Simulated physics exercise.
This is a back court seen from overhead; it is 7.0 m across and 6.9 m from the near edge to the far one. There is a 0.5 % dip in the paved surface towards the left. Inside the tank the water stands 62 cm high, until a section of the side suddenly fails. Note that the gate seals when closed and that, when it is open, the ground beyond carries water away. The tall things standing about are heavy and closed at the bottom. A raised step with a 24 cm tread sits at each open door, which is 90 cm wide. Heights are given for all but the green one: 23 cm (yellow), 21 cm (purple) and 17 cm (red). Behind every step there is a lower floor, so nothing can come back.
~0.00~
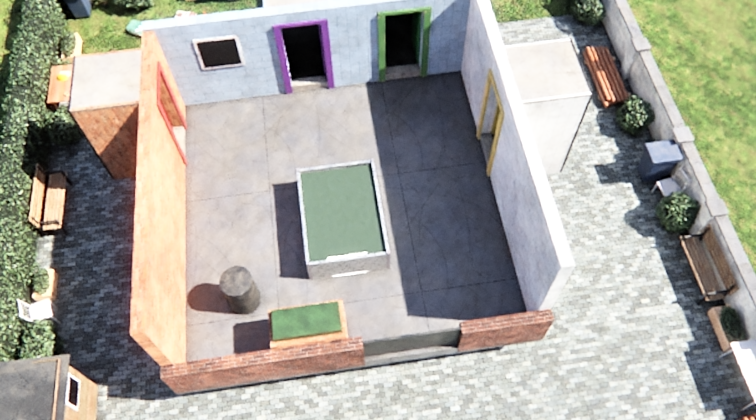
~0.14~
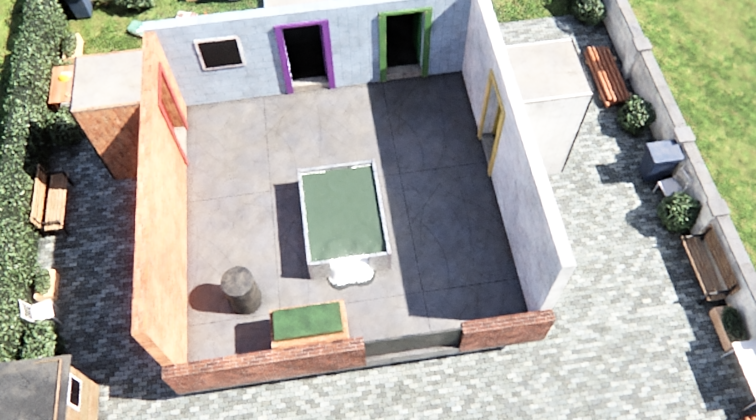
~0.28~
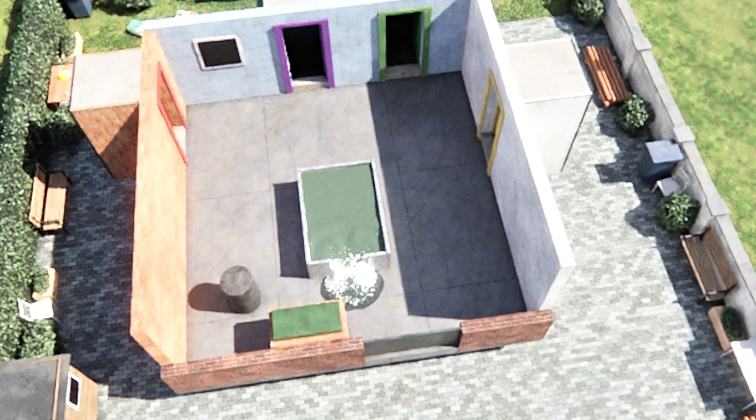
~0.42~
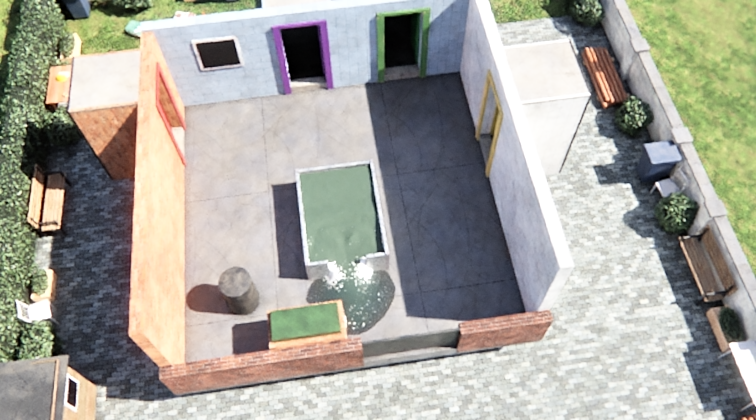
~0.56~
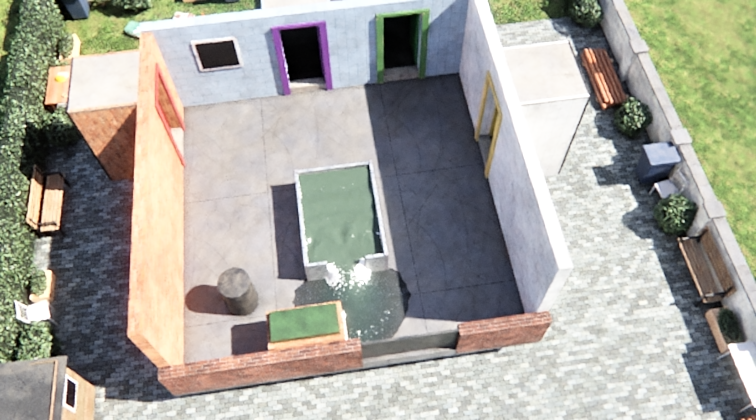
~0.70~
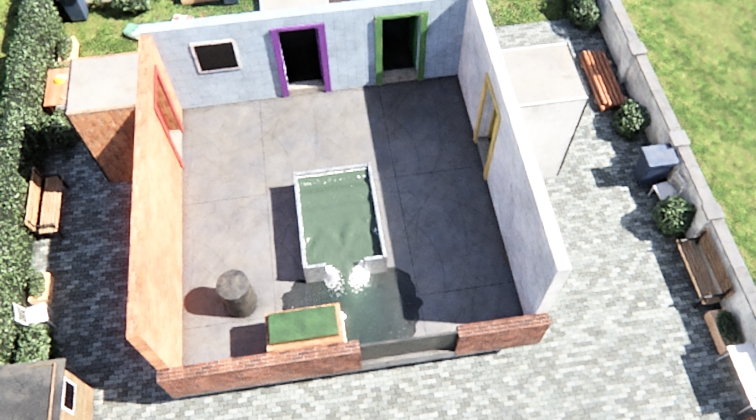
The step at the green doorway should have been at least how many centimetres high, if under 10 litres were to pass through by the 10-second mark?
At least some 6 cm.
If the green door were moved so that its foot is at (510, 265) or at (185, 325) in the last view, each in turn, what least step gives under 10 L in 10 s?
In turn: About 12.5 cm, about 11.0 cm.
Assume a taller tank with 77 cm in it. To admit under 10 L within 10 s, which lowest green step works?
9.0 cm.
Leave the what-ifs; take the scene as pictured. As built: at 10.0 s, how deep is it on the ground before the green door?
It comes to about 7.5 centimetres deep.
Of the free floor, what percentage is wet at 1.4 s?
Roughly 10 percent.
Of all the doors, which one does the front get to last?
That would be the purple door.
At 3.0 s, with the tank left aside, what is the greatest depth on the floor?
Max depth: Near 29 cm.
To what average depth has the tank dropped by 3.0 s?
The average depth is some 33 cm.
After 1.4 s water covers 10 % of the floor, deepest (38 cm) near (362, 344); it has not reached the green door.
After 3.0 s water covers 30 % of the floor, deepest (29 cm) near (521, 329); it has not reached the green door.
After 10.0 s water covers 95 % of the floor, deepest (12 cm) near (269, 99); 8 cm at the green door, 0 litres in over its 21 cm step.
At the green door as built, the water arrived by 5.8 s and peaked near 9 cm at 6.6 s.
With a step of 5.5 cm, 17 litres would have come in within the 10 s; with 7 cm, 5 litres. So under 10 litres takes about 6 cm.
